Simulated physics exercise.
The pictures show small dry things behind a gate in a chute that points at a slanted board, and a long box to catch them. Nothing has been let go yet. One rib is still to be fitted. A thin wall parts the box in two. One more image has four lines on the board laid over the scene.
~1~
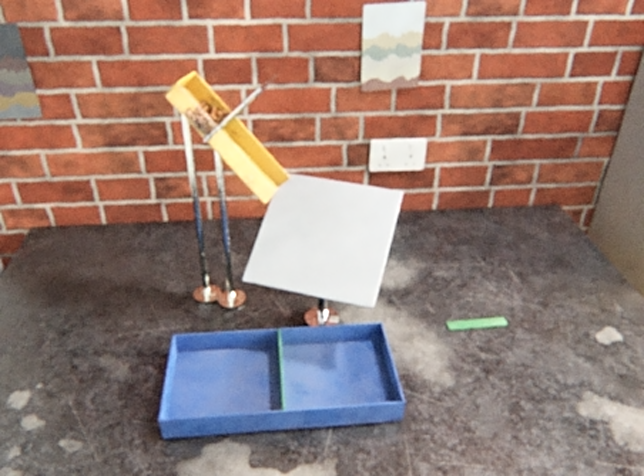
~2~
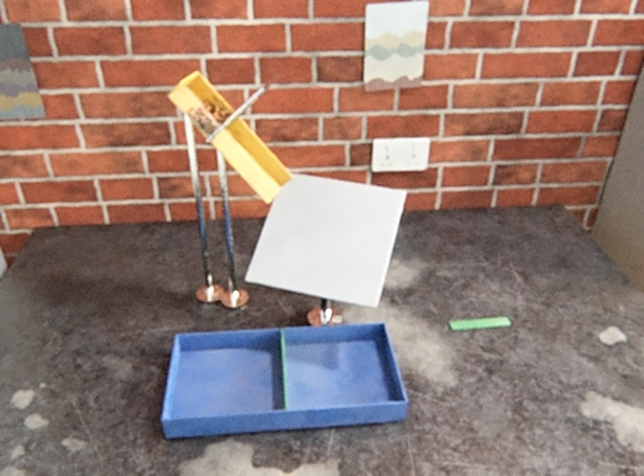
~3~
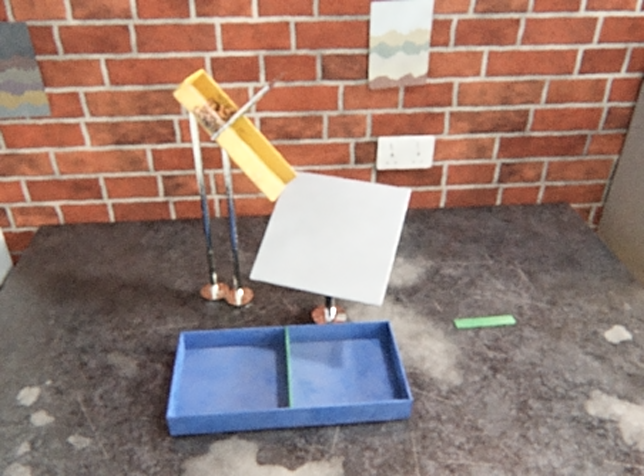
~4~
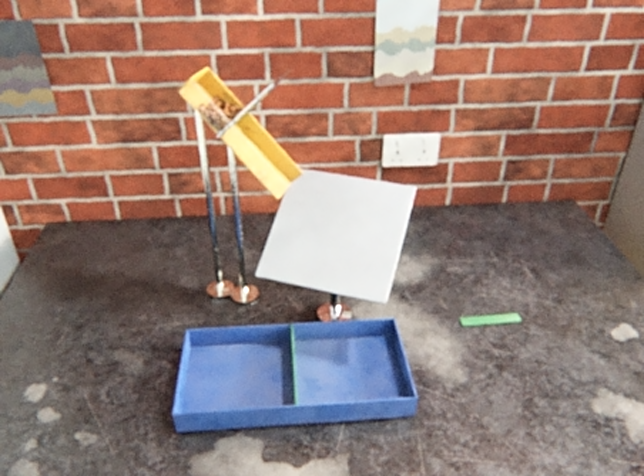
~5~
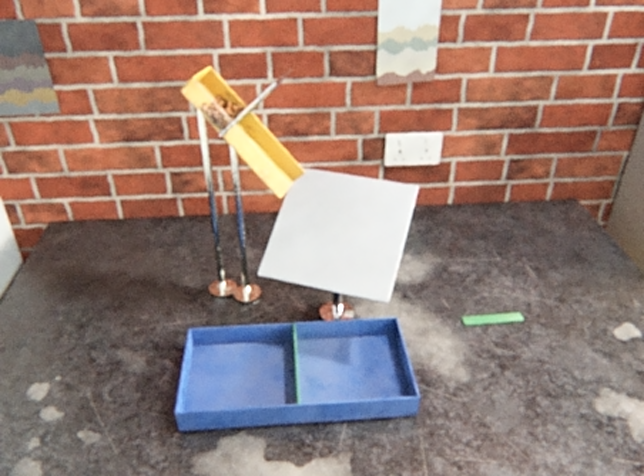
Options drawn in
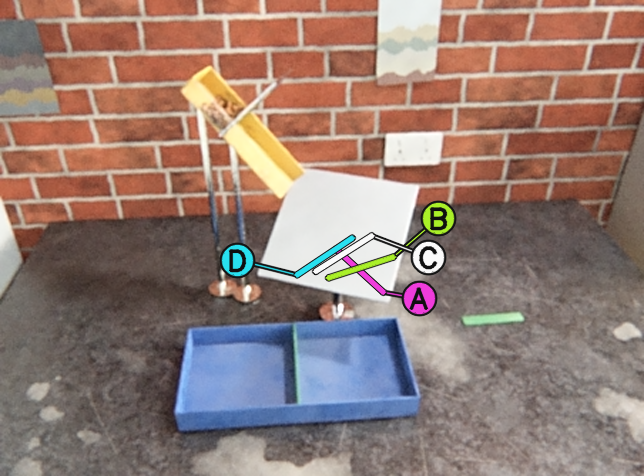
On a dark worktop by a brick wall, a yellow chute holding small pieces sloped toward a tilted pale board behind a divided blue box, and nothing moved except the view, which shifted slightly.
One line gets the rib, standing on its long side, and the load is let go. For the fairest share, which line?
Take B.
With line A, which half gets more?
The right half.
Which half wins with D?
The left half.
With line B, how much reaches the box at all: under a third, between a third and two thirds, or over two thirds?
Over two thirds.
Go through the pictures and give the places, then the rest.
In the first frame, load behind the gate near (211, 118), cereal balls; lip of the chute near (272, 196), sloping fairly steeply.
In the second frame, middle of the board near (326, 235), tilted fairly steeply; middle of its low edge near (309, 293); of its high edge near (343, 181).
In the third frame, front corners of the box near (168, 417) and (411, 400); front end of its middle wall near (291, 408).
In the fourth frame, middle of the load near (224, 113); lip near (285, 191).
In the fifth frame, middle of the load near (227, 112); lip near (287, 190).
On the marked copy, line A from (335, 249) to (383, 292); line B from (393, 257) to (328, 277); line C from (371, 235) to (315, 271); line D from (352, 237) to (297, 274).
For line A, of what is caught, a small share in the left half, the bulk in the right.
For line B, of what is caught, close to half in the left half, close to half in the right.
For line C, of what is caught, all but a few in the left half, a small share in the right.
For line D, of what is caught, the bulk in the left half, a small share in the right.
